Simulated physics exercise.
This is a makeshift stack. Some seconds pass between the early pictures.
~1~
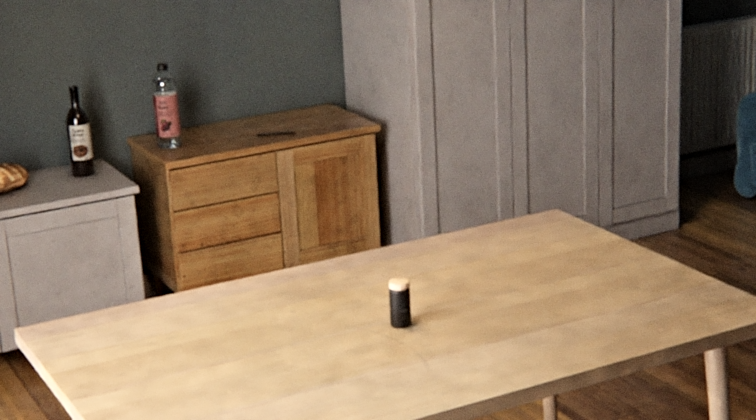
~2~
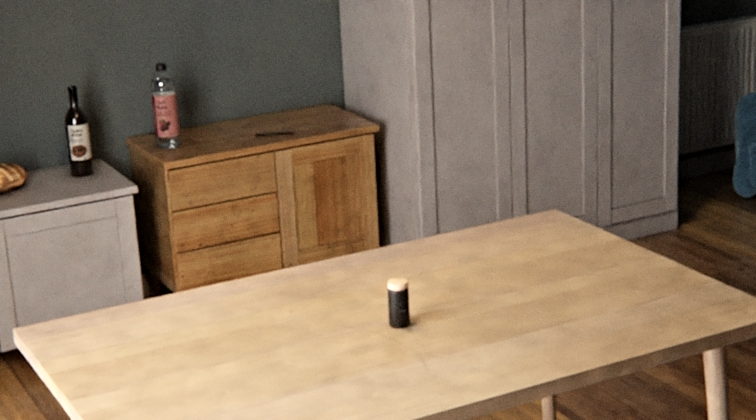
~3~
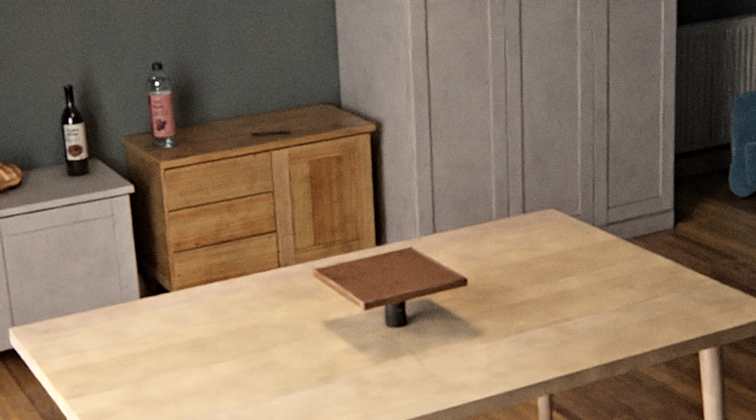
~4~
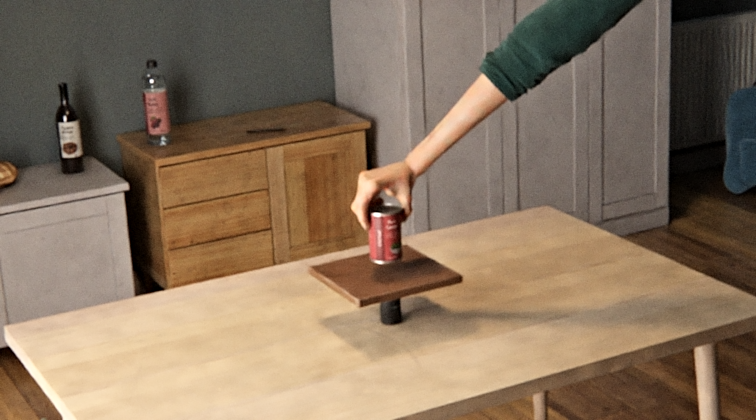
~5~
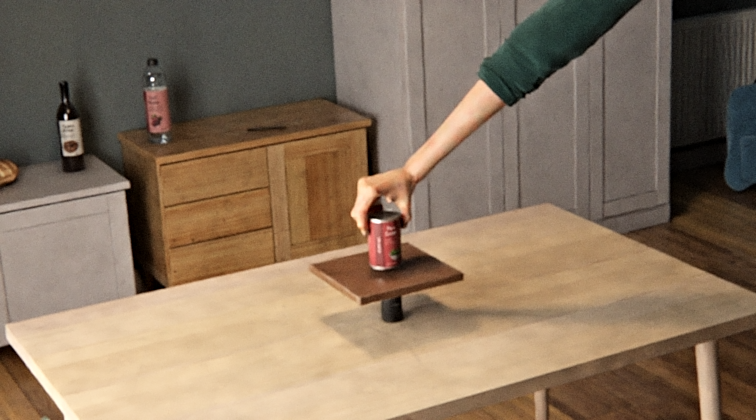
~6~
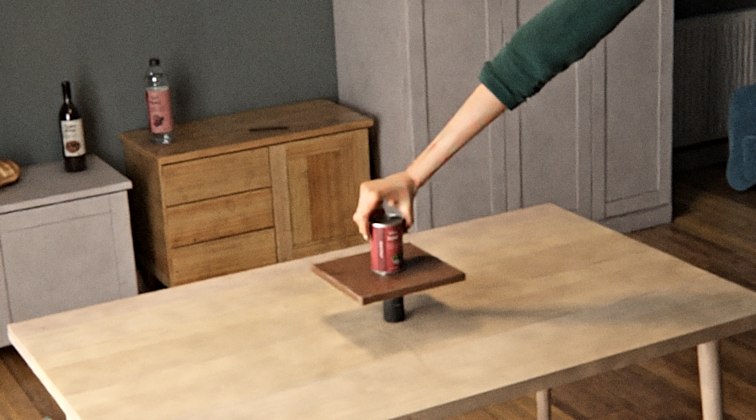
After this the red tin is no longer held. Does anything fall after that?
As it turns out, it stays up.
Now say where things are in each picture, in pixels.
The last thing is not in view yet, in the first frame.
The last thing is not in view yet, in the second frame.
The last thing is not in view yet; brown lid (389, 277), in the third frame.
Still above its spot; red tin (385, 233); brown lid (384, 274), in the fourth frame.
Still above its spot; red tin (385, 240); brown lid (385, 272), in the fifth frame.
In place under the hand; red tin (387, 244); brown lid (387, 272), in the sixth frame.
Then, 0.20 s on from there, no change.
Then, 0.50 s on from there, red tin resting near (387, 244).
In the end, all 3 unmoved. At the end, from the last picture's camera, red tin near (387, 244). The stack keeps its balance.
